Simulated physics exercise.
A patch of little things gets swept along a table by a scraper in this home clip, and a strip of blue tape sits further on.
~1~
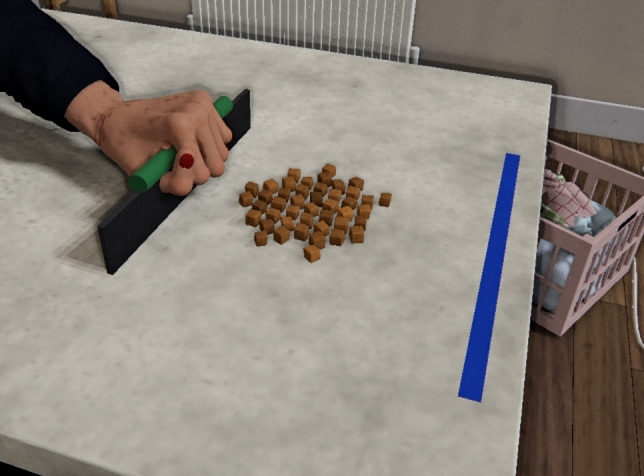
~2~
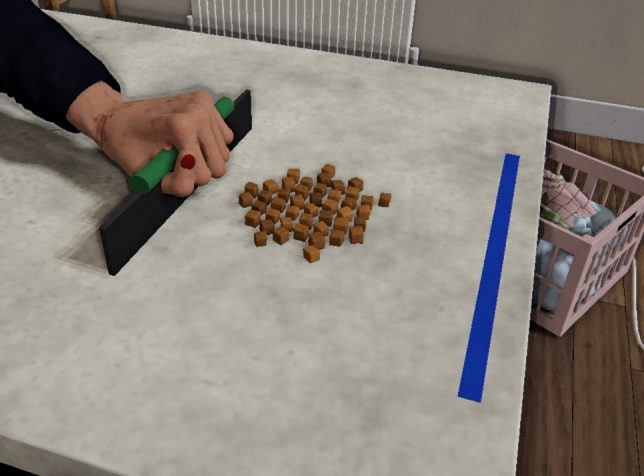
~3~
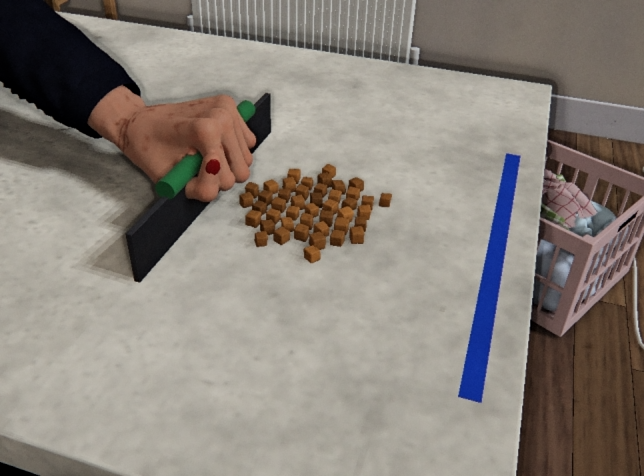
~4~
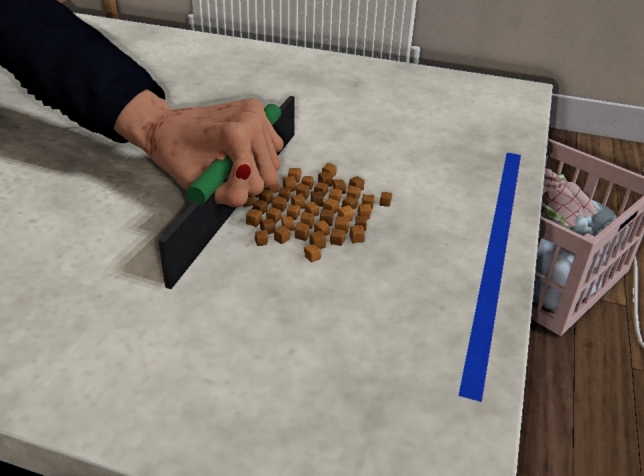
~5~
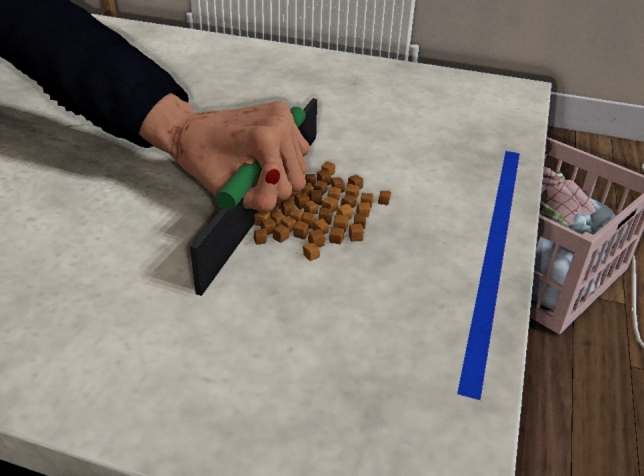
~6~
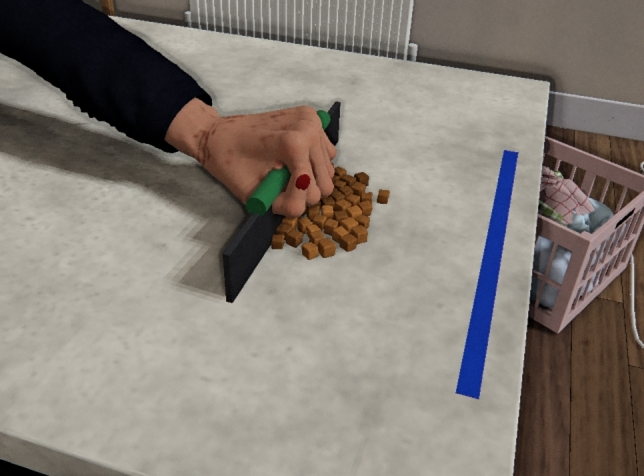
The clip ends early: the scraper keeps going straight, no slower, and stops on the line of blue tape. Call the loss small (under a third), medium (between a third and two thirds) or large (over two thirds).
Medium.
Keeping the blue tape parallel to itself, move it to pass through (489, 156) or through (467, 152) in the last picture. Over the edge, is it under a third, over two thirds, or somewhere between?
For the first line it's below one third, and for the second it's below one third.
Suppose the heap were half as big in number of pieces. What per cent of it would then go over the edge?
That works out to something like 30 percent.
Soon after the last picture, scraper still moving, near (403, 185); heap all on the table, its front near (467, 247).
A little later, scraper stopped at the blue tape; heap about half over the edge.
At rest, scraper stopped at the blue tape; heap about half over the edge.
